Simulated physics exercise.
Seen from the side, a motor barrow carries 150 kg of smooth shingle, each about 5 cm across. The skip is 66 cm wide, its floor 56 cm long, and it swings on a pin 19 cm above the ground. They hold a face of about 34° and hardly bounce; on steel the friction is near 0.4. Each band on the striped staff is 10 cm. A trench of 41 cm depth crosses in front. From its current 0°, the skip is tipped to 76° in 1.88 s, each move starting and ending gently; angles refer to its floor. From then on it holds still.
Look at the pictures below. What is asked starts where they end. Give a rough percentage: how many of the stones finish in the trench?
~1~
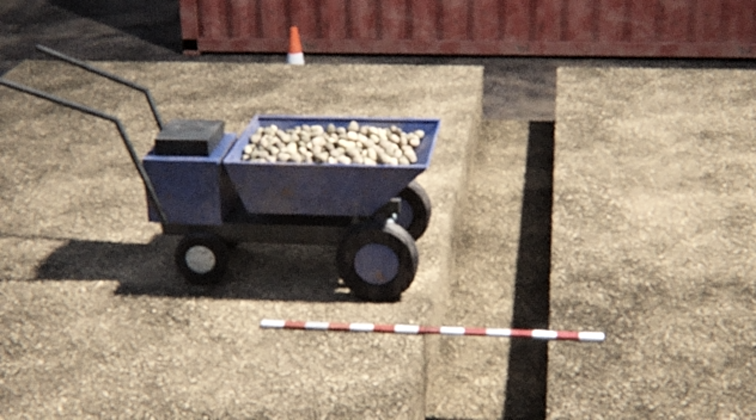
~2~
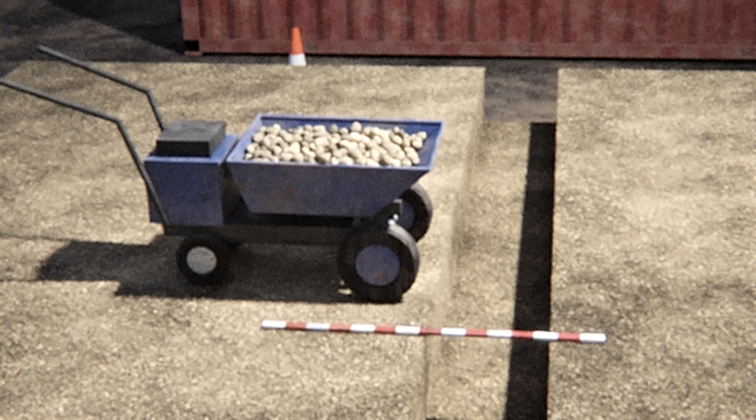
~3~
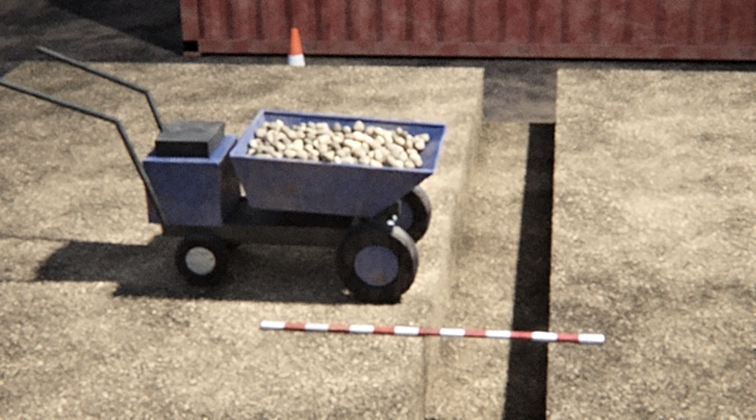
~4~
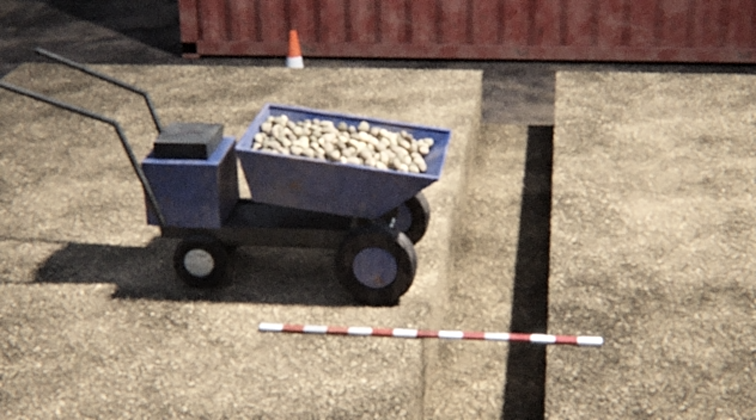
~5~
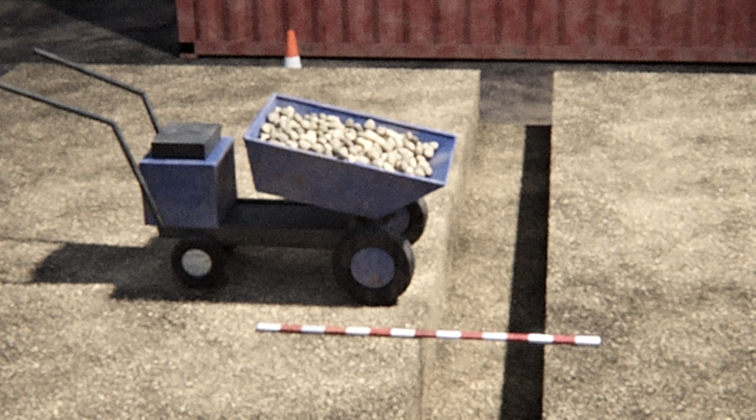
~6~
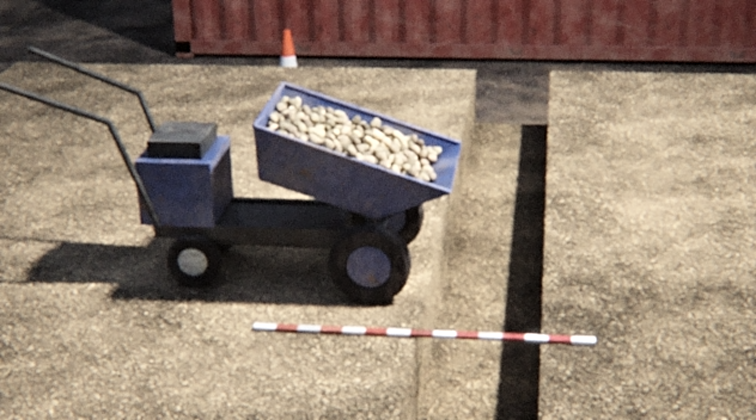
81 %.
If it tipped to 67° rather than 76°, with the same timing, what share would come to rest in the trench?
The trench would hold about 75% of it.
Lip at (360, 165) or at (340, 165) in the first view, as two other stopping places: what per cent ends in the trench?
About 100 per cent first, then about 90 per cent.
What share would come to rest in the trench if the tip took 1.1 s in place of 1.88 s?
My guess is near 80 percent.
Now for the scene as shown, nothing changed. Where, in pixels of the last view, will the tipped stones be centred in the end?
The middle should be near (511, 343).
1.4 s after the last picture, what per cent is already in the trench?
I'd put it near 75 per cent.
Then, 0.8 s after the last picture the floor is at 64°, 85 % in the skip, 15 % in the trench; the foremost stones are at (543, 272).
Then, 1.4 s after the last picture the floor is at 76°, 6 % in the skip, 74 % in the trench, 19 % past the trench; the foremost stones are at (690, 280).
Then, 1.7 s after the last picture the floor is at 76°, 0 % in the skip, 81 % in the trench, 19 % past the trench; the foremost stones are at (730, 289).
Then, 3.7 s after the last picture the floor is at 76°, 0 % in the skip, 81 % in the trench, 19 % past the trench; the foremost stones are at (733, 285).
